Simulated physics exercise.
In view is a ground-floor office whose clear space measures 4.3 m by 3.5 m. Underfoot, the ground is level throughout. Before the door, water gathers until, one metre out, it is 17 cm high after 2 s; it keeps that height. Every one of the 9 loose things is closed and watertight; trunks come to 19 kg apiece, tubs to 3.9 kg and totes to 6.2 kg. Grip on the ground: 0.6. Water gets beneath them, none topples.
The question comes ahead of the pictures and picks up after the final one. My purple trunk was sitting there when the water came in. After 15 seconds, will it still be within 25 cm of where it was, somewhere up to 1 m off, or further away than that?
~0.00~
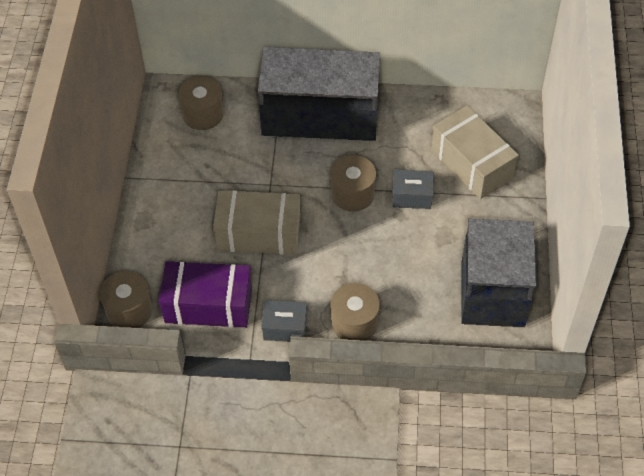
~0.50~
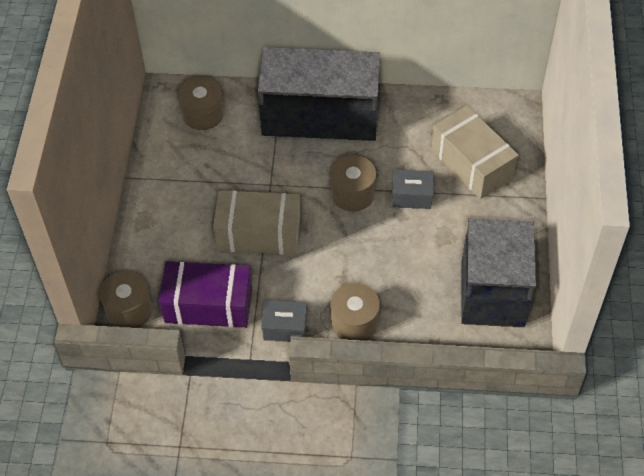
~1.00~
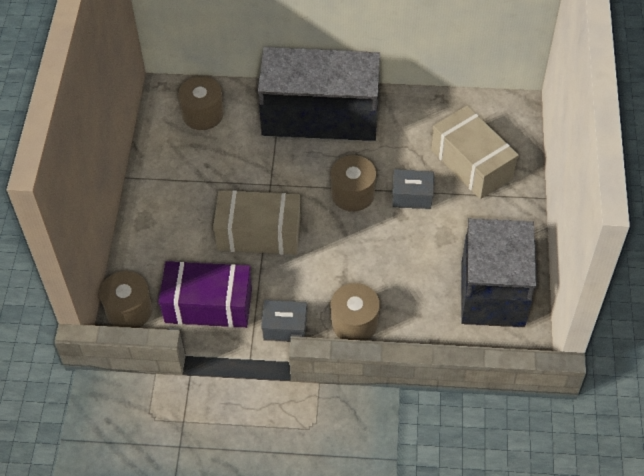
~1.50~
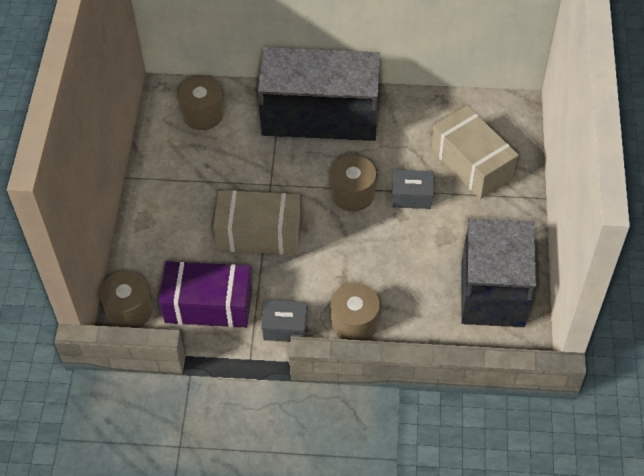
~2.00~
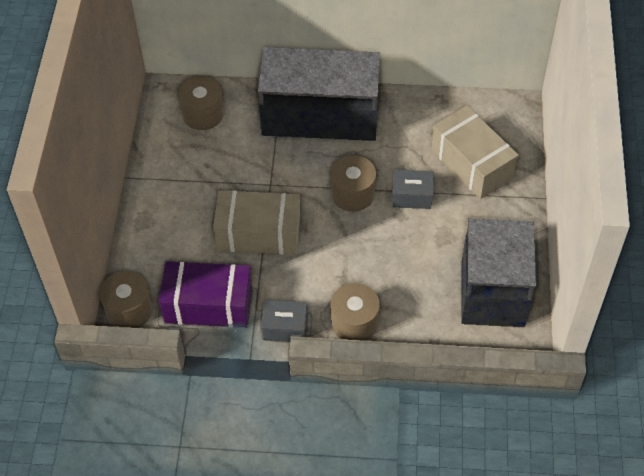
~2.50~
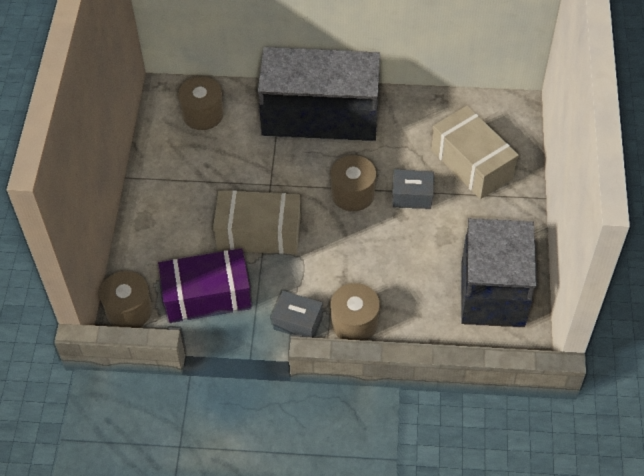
Final distance: Above a metre.
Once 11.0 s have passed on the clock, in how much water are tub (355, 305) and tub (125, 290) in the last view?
Close to 3 and 6 centimetres.
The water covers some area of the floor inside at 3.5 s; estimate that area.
Somewhere around 4.0 m2, roughly.
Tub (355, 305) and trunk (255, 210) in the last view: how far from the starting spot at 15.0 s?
Shifts: 120 cm / 200 cm.
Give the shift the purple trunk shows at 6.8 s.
250 cm, give or take.
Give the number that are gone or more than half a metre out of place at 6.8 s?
4.
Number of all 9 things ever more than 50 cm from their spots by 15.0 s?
Count: 9.
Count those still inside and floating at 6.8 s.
Count: 5.
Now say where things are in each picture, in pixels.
In the first picture, the purple trunk at (205, 284), on the bottom; water covers 0.0 m2; 0 of 9 have shifted.
In the second picture, the purple trunk at (205, 284) rests on the ground; 0.0 m2 under water; 0 of 9 have shifted.
In the third picture, the purple trunk at (205, 284) rests on the ground; 0.0 m2 under water; 0 of 9 have shifted.
In the fourth picture, the purple trunk at (205, 284), on the bottom; 0.0 m2 under water; 0 of 9 have shifted.
In the fifth picture, the purple trunk at (205, 284), on the bottom; water covers 0.3 m2; 0 of 9 have shifted.
In the sixth picture, the purple trunk at (204, 275), on the bottom, 10 cm from its start; 0.8 m2 under water; 2 of 9 have shifted.
After 3.5 s the purple trunk is near (180, 224), 0.7 m from its start, aground; 0 afloat.
After 6.8 s the purple trunk is near (186, 80), 2.5 m from its start, afloat; 5 afloat.
After 11.0 s the purple trunk is near (217, 94), 2.3 m from its start, afloat; 7 afloat.
After 15.0 s the purple trunk is near (216, 90), 2.3 m from its start, afloat; 9 afloat.
